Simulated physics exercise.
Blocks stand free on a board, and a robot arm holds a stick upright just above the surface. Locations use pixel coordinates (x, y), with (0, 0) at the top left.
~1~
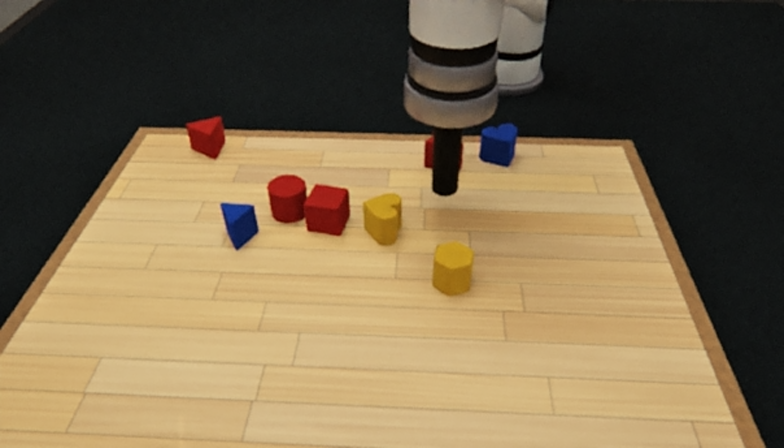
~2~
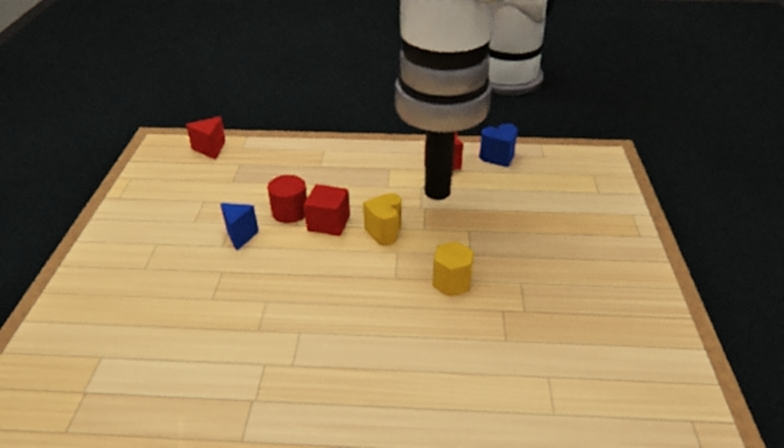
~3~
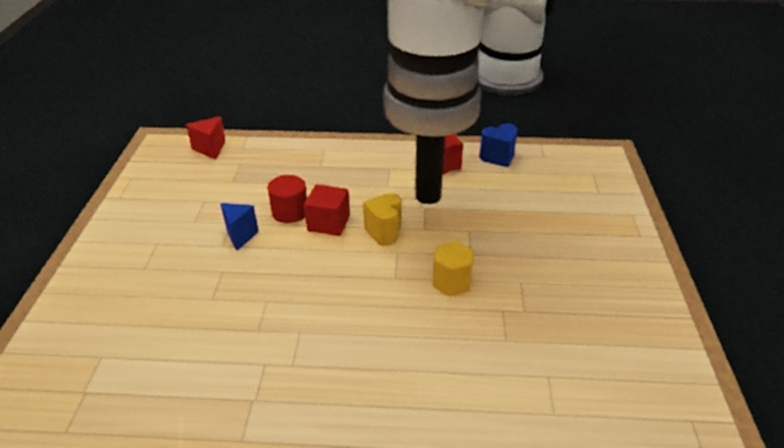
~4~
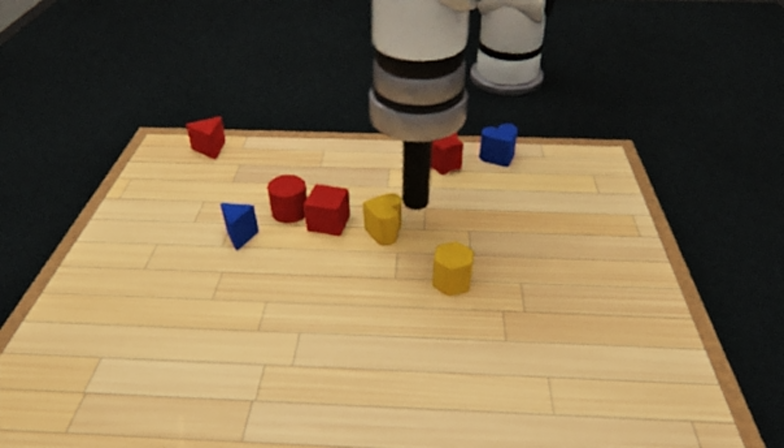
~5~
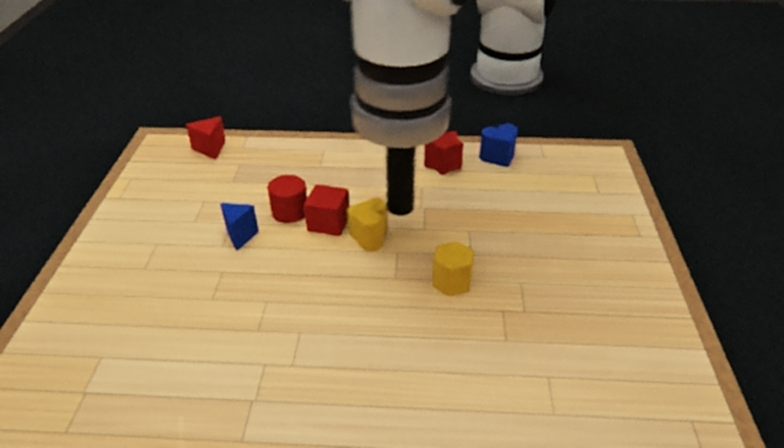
A robot arm holding a dark stick moved slowly left over a wooden board of red, blue and yellow blocks, then nudged the yellow heart block slightly left, close to a red block.
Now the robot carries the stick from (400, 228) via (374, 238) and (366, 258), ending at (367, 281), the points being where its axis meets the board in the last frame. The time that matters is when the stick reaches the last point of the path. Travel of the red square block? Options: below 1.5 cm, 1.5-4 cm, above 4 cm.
Below 1.5 cm.
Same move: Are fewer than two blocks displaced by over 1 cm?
Yes.
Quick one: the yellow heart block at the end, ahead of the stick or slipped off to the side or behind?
As far as I can tell, the yellow heart block has dropped away to the side or behind.
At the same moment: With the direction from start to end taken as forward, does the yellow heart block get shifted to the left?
I'd say no.
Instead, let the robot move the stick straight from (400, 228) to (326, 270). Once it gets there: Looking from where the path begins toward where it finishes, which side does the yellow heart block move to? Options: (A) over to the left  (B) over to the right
Correct choice: B.
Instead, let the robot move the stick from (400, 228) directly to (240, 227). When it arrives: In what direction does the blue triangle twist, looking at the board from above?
The answer is counter-clockwise.
On the path given first. One third of the way, stick (373, 218); yellow heart block (341, 220).
Two thirds of the way, stick (365, 238); yellow heart block (333, 223).
At the end, stick (366, 260); red square block not moved; yellow heart block (333, 223).
